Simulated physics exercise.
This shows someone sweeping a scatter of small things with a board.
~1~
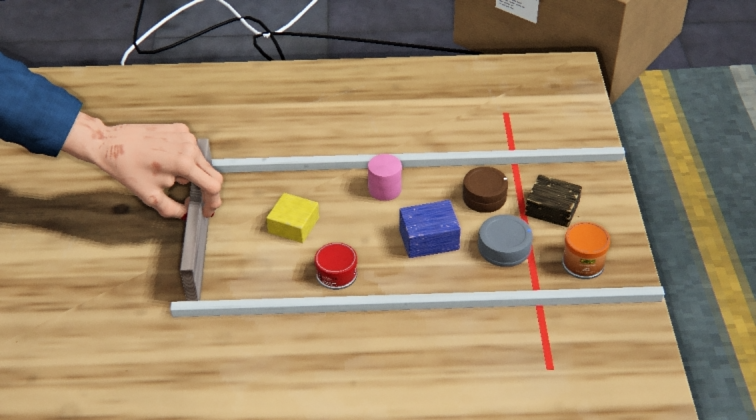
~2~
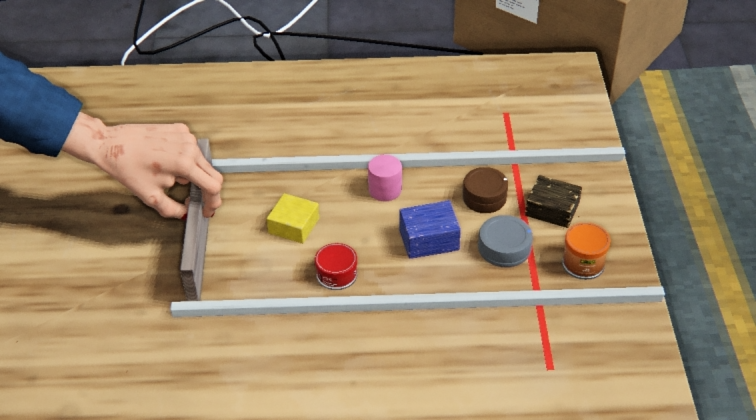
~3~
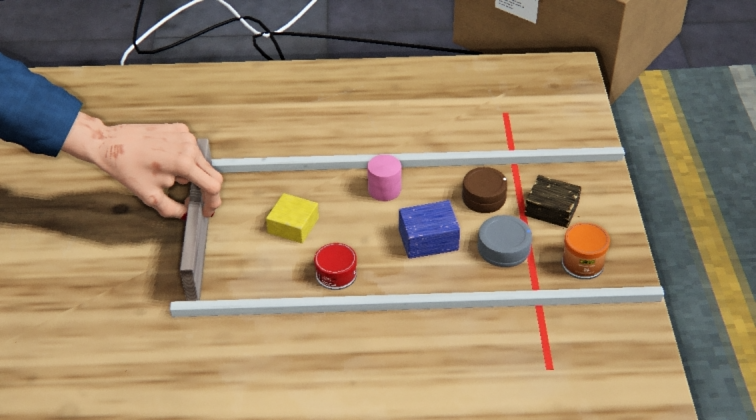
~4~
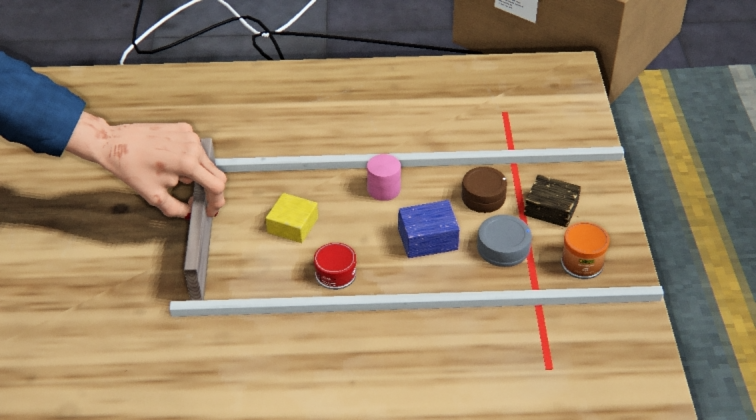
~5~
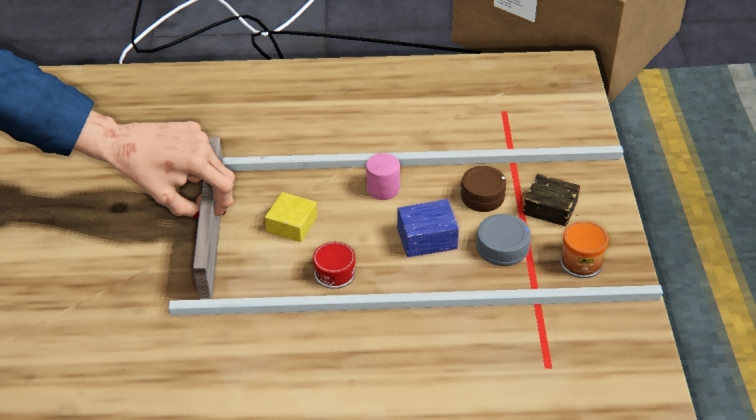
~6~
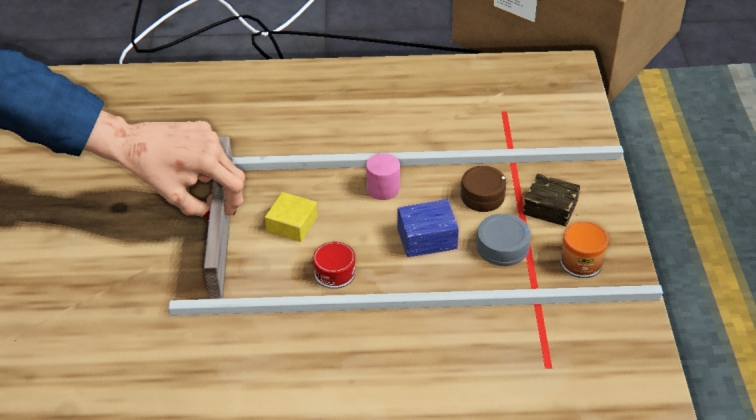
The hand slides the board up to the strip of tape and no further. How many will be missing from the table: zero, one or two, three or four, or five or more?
The number that fall off is zero.
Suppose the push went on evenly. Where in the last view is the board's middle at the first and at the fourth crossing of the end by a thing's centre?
Near (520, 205) and (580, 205).
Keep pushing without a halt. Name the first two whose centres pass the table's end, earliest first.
Earliest first: The orange tin, the black block.
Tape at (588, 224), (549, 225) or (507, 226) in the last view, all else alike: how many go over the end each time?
It would be 4, 1 and 0.
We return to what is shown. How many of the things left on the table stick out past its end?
It comes to 1.
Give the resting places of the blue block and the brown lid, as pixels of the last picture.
Near (573, 229) and (577, 180).
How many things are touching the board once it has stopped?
3 of them.
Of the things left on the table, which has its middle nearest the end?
Foremost is the orange tin.
A little later, none off yet; orange tin at rest near (584, 249); black block at rest near (552, 200); grey lid at rest near (503, 239).
Next, none off yet; orange tin at rest near (584, 249); black block at rest near (552, 200); grey lid shifted about its own width near (533, 250).
When it is over, the number that fall off is zero.
